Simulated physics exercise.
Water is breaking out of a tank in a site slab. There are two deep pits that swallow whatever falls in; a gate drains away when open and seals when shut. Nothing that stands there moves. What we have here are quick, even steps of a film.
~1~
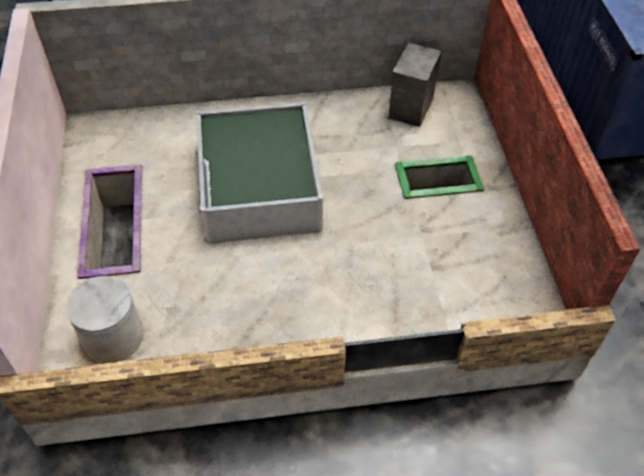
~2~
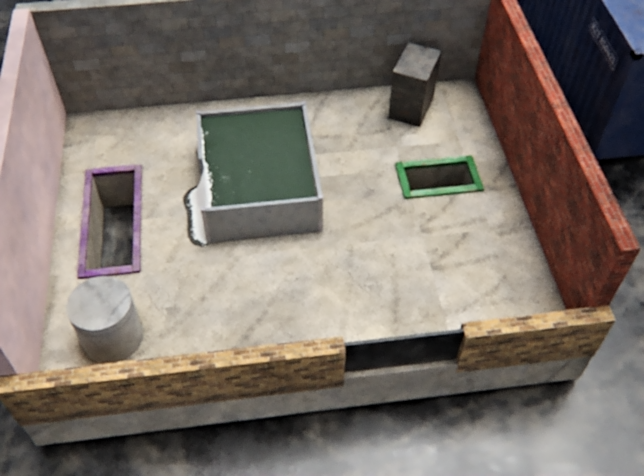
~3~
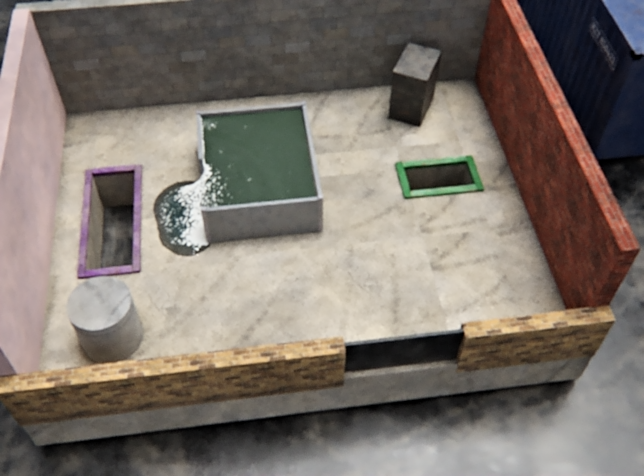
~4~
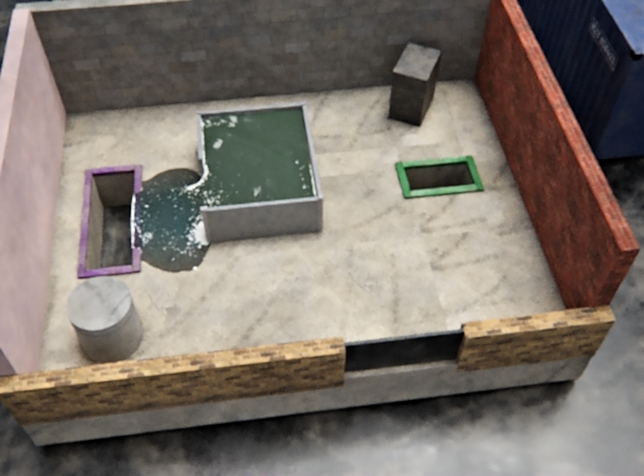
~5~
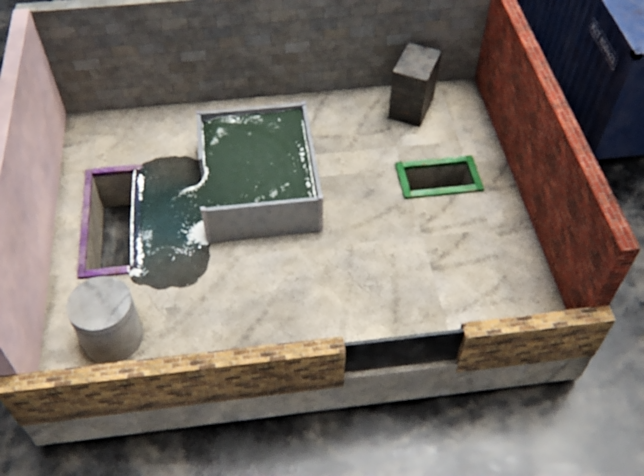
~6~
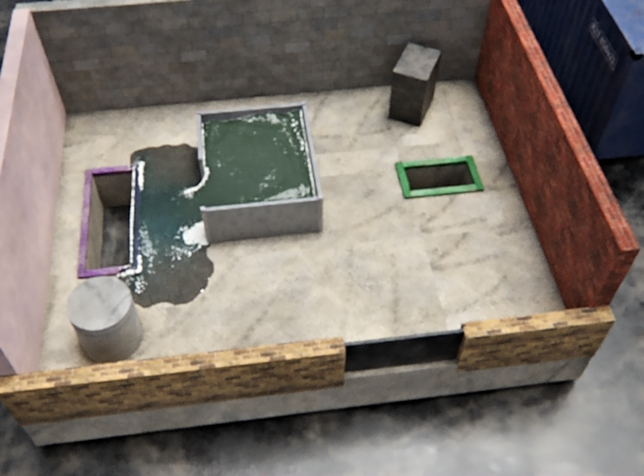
Green water bursting from the left side of an open tank, foaming across a pale slab to a purple-framed pit and spreading along its edge.
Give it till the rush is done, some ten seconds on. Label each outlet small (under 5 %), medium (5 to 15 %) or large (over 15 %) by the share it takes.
Labels: Gate: Small, purple pit: Large, green pit: Small.
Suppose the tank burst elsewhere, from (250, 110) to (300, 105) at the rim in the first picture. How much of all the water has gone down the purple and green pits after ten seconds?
Approximately, purple takes 8 % and green takes 8 %.
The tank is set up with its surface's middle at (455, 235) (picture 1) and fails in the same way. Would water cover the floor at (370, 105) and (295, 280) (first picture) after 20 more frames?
I'd say the first one's left untouched and the second one's soaked.
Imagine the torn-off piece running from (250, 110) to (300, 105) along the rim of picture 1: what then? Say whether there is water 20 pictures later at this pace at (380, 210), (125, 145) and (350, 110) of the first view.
Note, points one to three: Reached and soaked / reached and soaked / reached and soaked.
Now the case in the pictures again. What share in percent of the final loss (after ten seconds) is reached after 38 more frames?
About 90 per cent.
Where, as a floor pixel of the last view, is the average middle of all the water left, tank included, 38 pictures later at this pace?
Centre of the water: Near (204, 219).
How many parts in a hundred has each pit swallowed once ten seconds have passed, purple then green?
60 and 0 per cent respectively.
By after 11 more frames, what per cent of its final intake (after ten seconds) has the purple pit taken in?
Around 50 in a hundred.
A moment on, water covers 15 % of the floor; the gate 0 %, the purple pit 18 %, the green pit 0 %.
Next, water covers 20 % of the floor; the gate 0 %, the purple pit 31 %, the green pit 0 %.
Then, water covers 25 % of the floor; the gate 0 %, the purple pit 44 %, the green pit 0 %.
Later, water covers 40 % of the floor; the gate 0 %, the purple pit 56 %, the green pit 0 %.
In the end, water covers 65 % of the floor; the gate 0 %, the purple pit 61 %, the green pit 0 %.
